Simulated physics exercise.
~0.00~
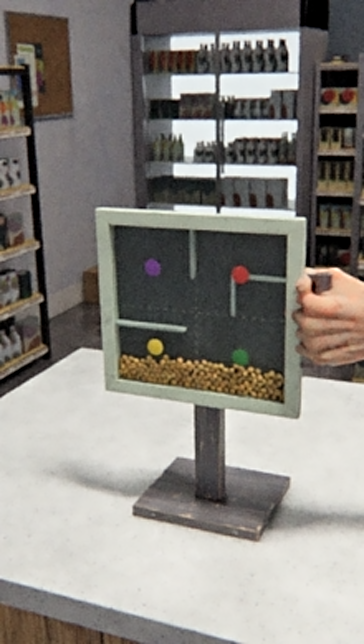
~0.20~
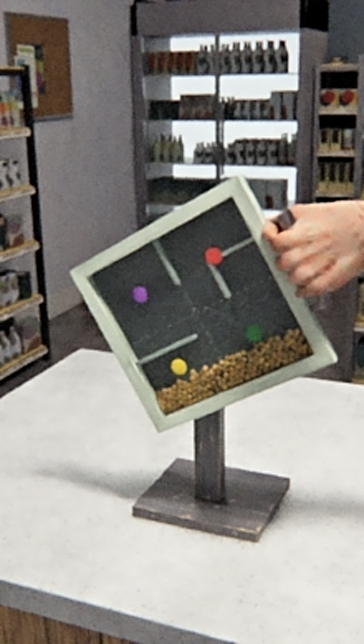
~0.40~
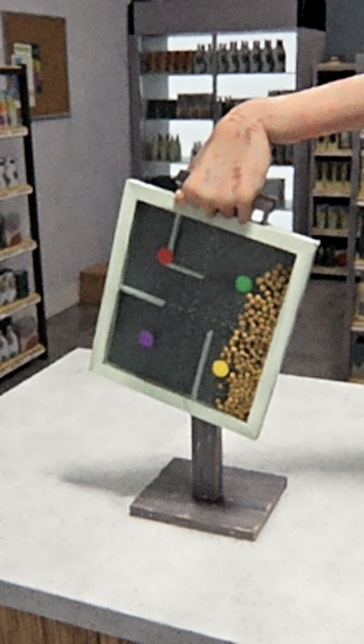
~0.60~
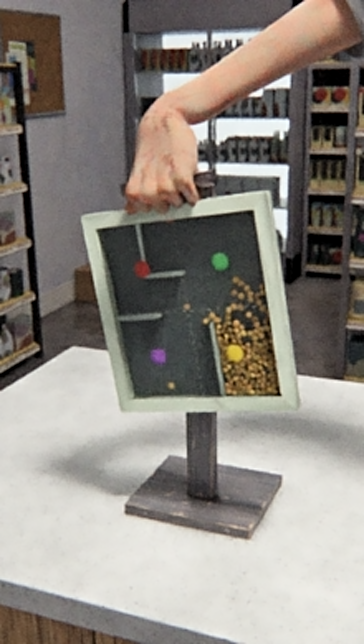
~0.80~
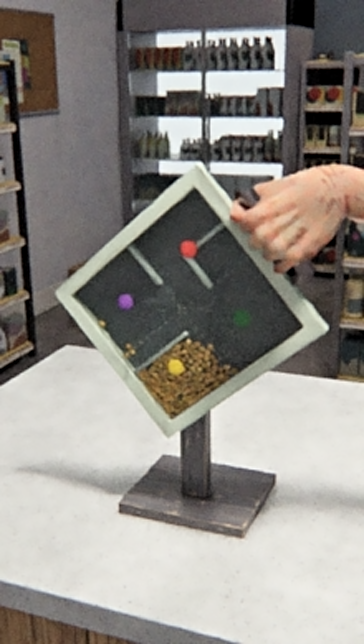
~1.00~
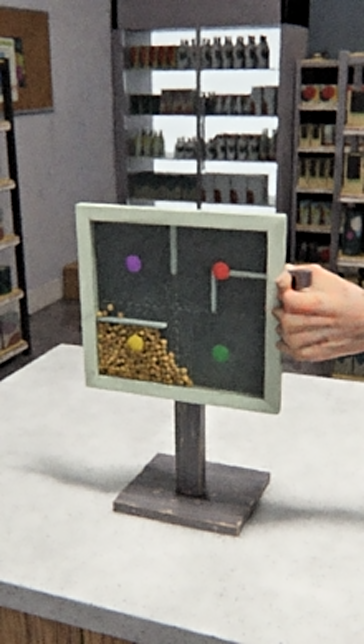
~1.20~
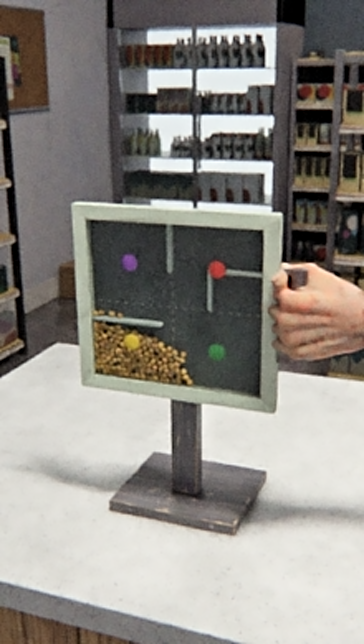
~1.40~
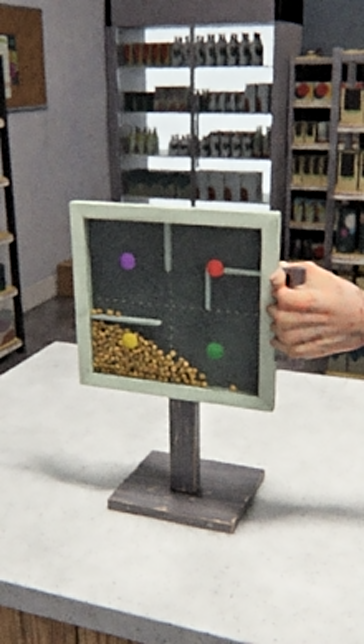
A hand gripped a square framed case on a wooden stand and turned it anticlockwise about a quarter turn, then swung it back level, sending the dried chickpeas sliding right, then left, until most lay piled around the yellow dot at lower left.
